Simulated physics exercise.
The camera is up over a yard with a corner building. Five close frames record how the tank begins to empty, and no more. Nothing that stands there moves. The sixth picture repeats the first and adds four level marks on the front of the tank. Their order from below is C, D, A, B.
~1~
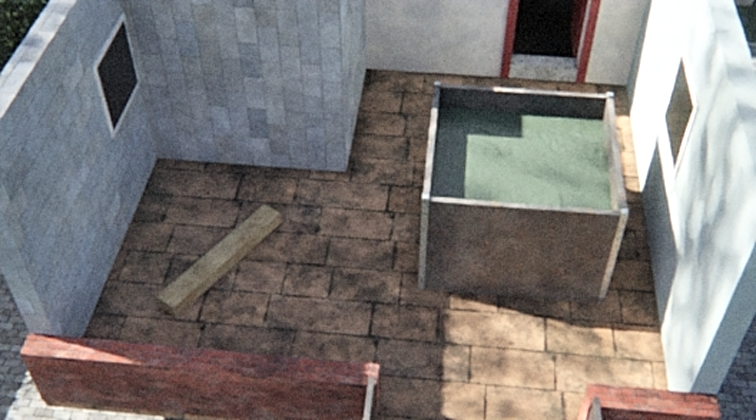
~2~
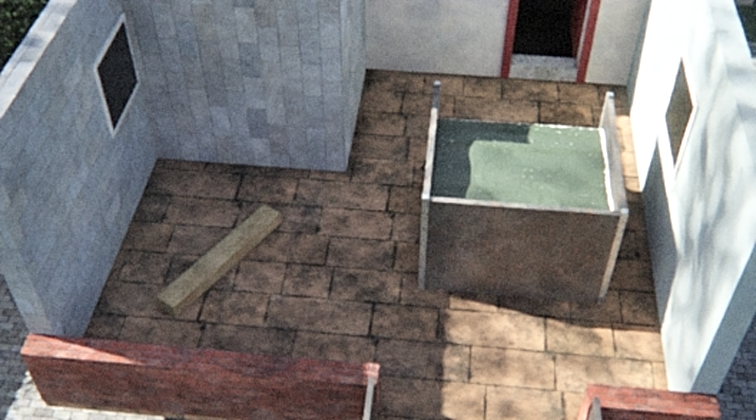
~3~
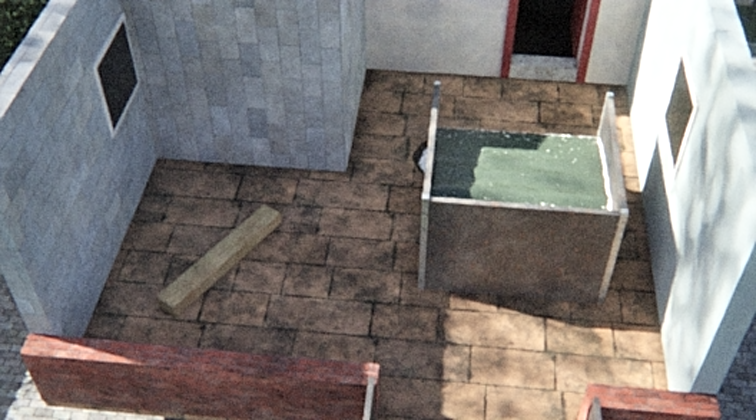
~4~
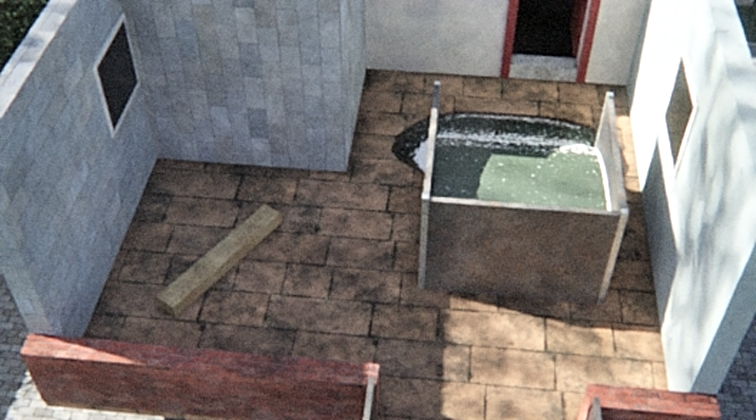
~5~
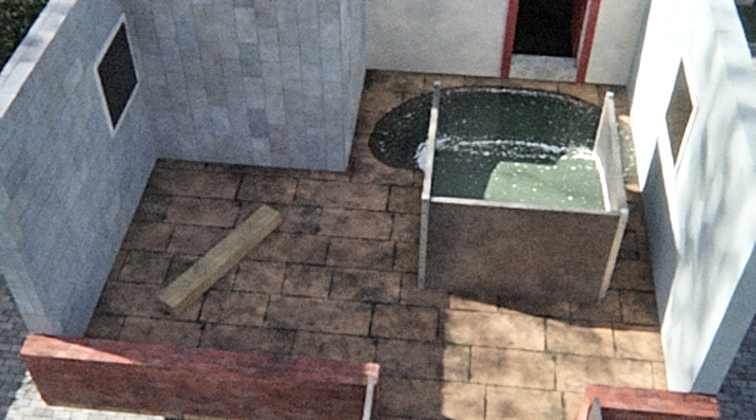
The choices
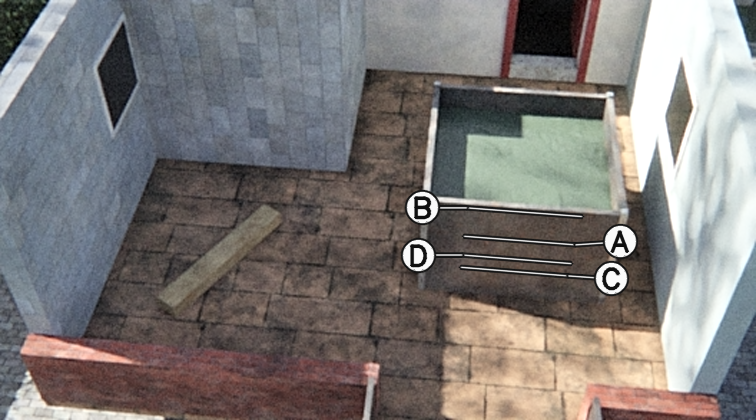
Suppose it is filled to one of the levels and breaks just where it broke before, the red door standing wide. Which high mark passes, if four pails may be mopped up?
That is line C.
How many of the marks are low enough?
One of them.
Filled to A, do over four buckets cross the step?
Yes, it does.
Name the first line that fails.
That is line D.
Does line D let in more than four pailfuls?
Yes, it does.
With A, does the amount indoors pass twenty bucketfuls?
Yes.
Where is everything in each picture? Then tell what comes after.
Water in the tank at rest, its middle at (521, 164); foot of the red doorway at (542, 80); open gate at (483, 370), in the first frame.
Water covers 2 % of the ground, its front hidden from here, in the second frame.
Water covers 6 % of the ground, its front hidden from here, in the third frame.
Front seen at (405, 137), 12 % of the ground wet, in the fourth frame.
Front seen at (399, 109), 21 % of the ground wet, in the fifth frame.
On the marked copy, A at (519, 240); B at (524, 212); C at (514, 271); D at (516, 259); from the bottom up C, D, A, B.
If A is chosen, dozens of bucketfuls pour in.
If B is chosen, dozens of bucketfuls pour in.
If C is chosen, a splash gets over, under a bucket.
If D is chosen, about 10 bucketfuls get in.
